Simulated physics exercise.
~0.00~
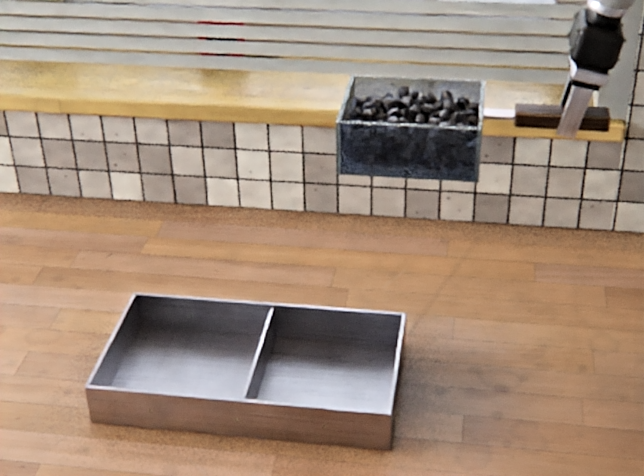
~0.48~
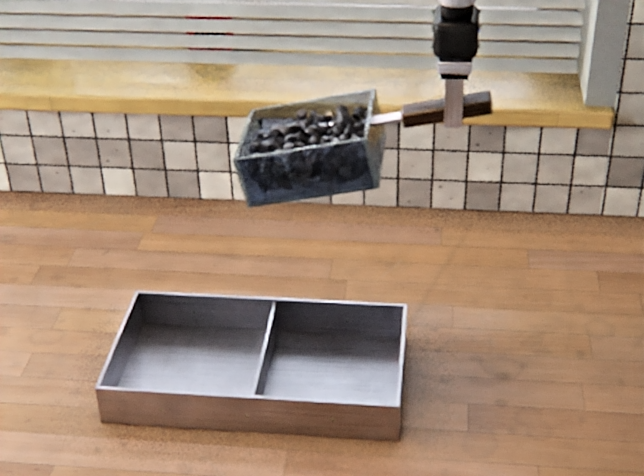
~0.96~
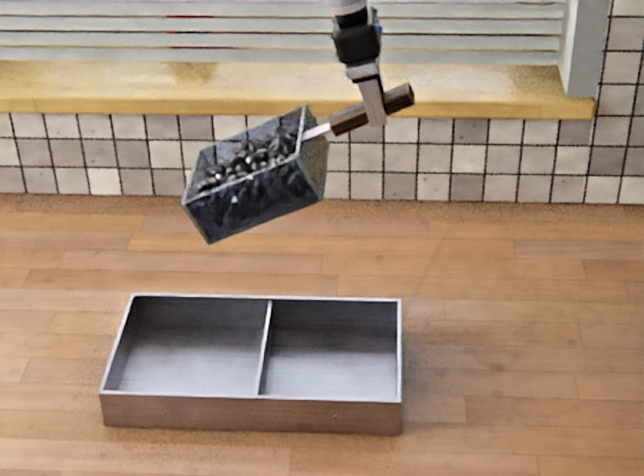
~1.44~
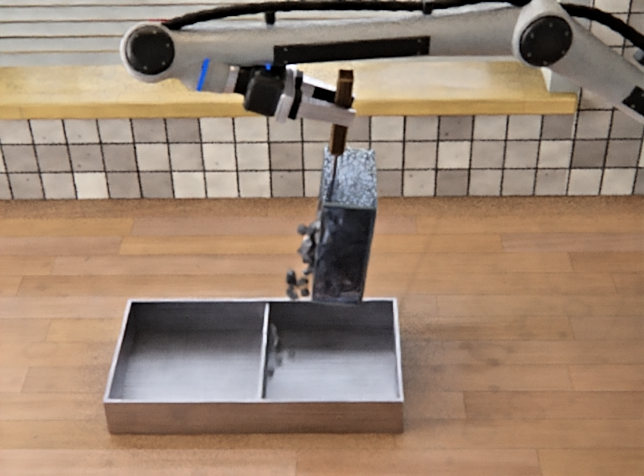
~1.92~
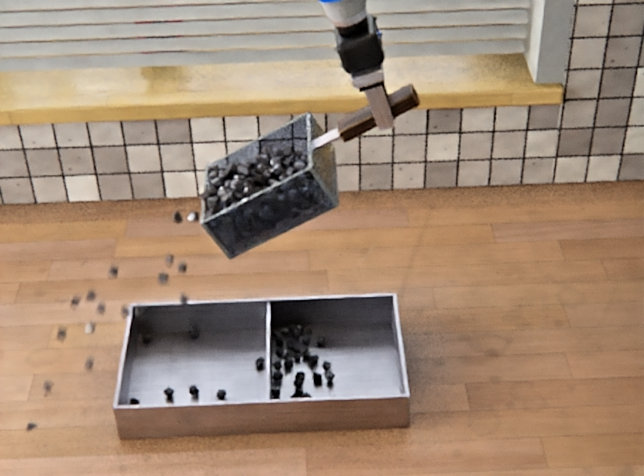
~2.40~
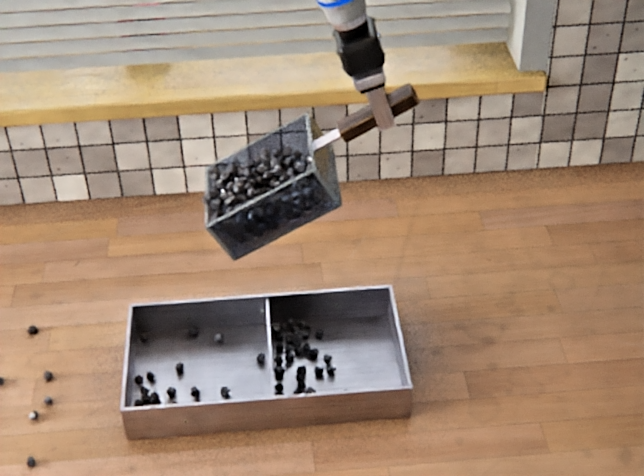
A box of dark pebbles, held by a robot arm, moved left over a divided tray, tipped steeply and spilled some into both compartments and onto the table, then tilted partway back and stayed there, still holding most of its pebbles.
